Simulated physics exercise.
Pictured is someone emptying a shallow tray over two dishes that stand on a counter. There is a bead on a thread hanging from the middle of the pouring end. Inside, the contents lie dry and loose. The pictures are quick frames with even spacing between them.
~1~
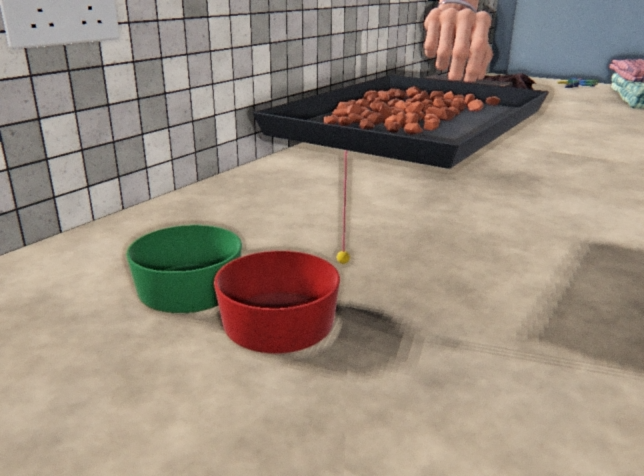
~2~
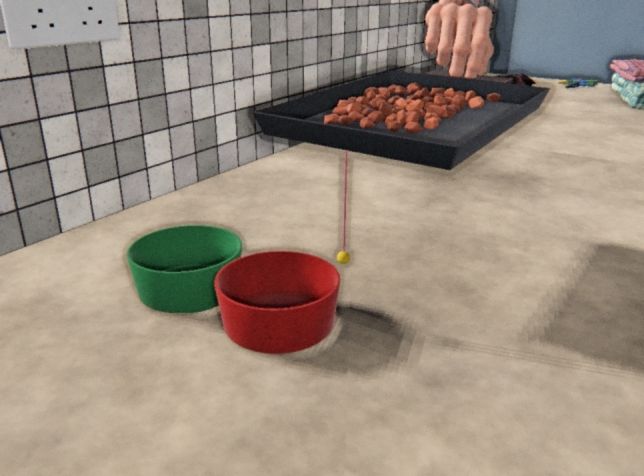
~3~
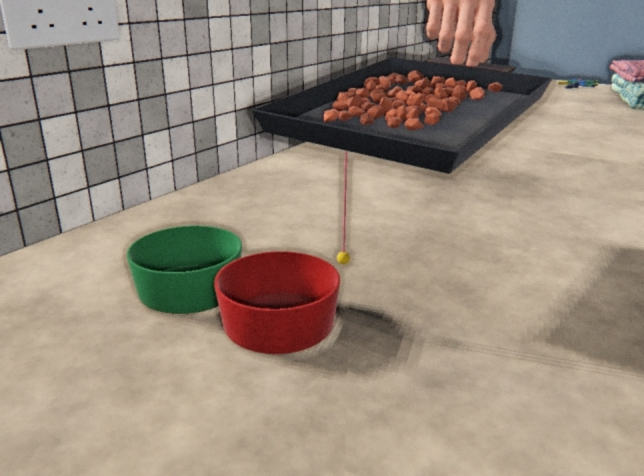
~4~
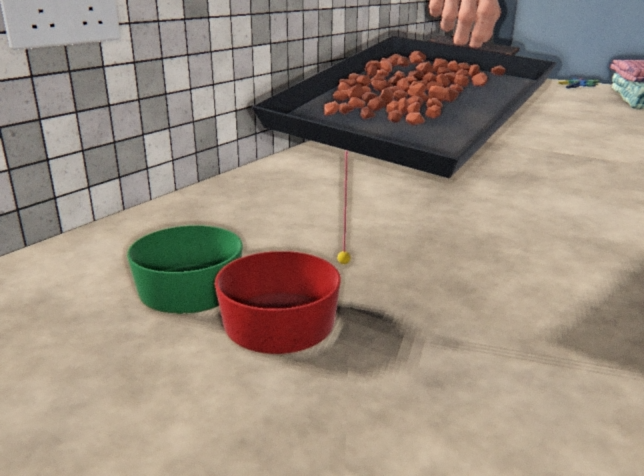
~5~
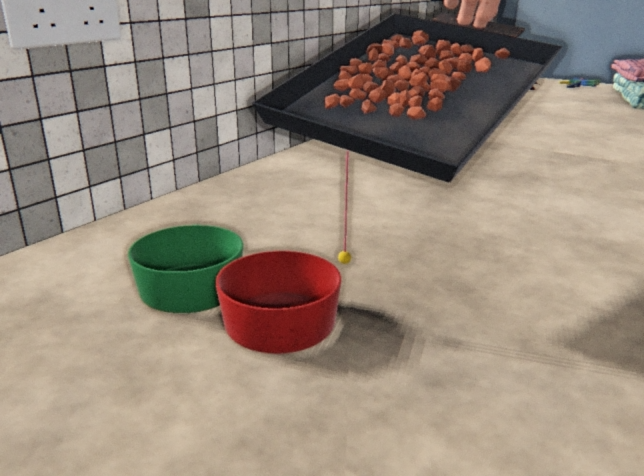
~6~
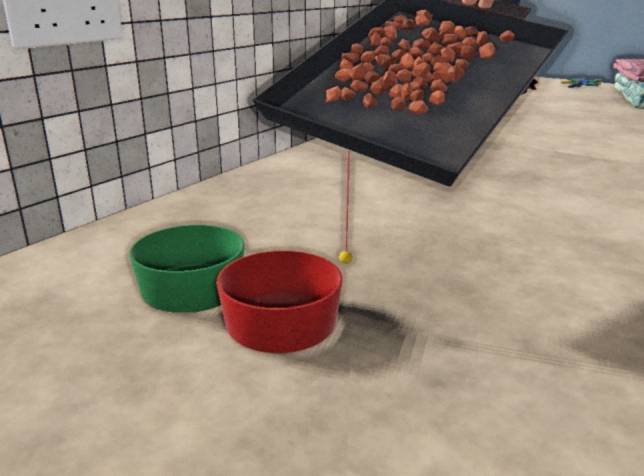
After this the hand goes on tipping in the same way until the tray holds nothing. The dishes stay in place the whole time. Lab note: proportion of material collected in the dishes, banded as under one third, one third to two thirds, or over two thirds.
Collected: Under one third.
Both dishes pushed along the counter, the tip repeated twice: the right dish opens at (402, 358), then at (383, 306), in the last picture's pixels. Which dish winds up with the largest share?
For the first try I'd say the dish over on the right, and for the second, the dish over on the right.
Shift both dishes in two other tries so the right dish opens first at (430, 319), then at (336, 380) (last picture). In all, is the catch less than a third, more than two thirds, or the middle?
Try 1 - over two thirds; try 2 - under a third.
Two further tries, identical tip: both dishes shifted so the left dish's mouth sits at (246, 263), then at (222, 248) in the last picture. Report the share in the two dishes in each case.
About 30 per cent, then about 0 per cent.
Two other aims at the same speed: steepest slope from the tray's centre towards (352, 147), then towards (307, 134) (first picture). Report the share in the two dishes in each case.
The share is 50 per cent in the first and 80 per cent in the second.
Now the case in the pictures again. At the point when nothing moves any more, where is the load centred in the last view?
Around (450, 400).
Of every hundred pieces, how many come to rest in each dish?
Roughly 0 in a hundred for the left dish, roughly 0 in a hundred for the right dish.
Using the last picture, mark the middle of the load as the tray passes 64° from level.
Roughly (431, 172).
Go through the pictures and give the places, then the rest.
In the first frame, corners of the pouring end at (264, 112) and (452, 142), level; middle of the load at (401, 108), bits of crushed brick; left dish at (144, 286); right dish at (238, 324); bead on its thread at (343, 257).
In the second frame, corners of the pouring end at (264, 111) and (453, 143), level; middle of the load at (401, 106).
In the third frame, corners of the pouring end at (263, 109) and (452, 147), tipped barely, lowest at the right corner; middle of the load at (402, 98).
In the fourth frame, corners of the pouring end at (263, 105) and (452, 153), tipped a little, lowest at the right corner; middle of the load at (403, 86).
In the fifth frame, corners of the pouring end at (263, 101) and (453, 159), tipped clearly, lowest at the right corner; middle of the load at (405, 74).
In the sixth frame, corners of the pouring end at (264, 98) and (454, 165), tipped clearly, lowest at the right corner; middle of the load at (407, 62); left dish at (147, 286); right dish at (241, 324).
Soon after the last picture, tray tipped steeply; most on the tray; about a quarter in the air.
A little later, tray tipped past a quarter turn; a stray few on the tray; most outside both; a small part in the air.
Later still, tray tipped past a quarter turn; a stray few in the right dish; nearly all outside both.
At rest, tray tipped past a quarter turn; a stray few in the right dish; none in the left dish; nearly all outside both.
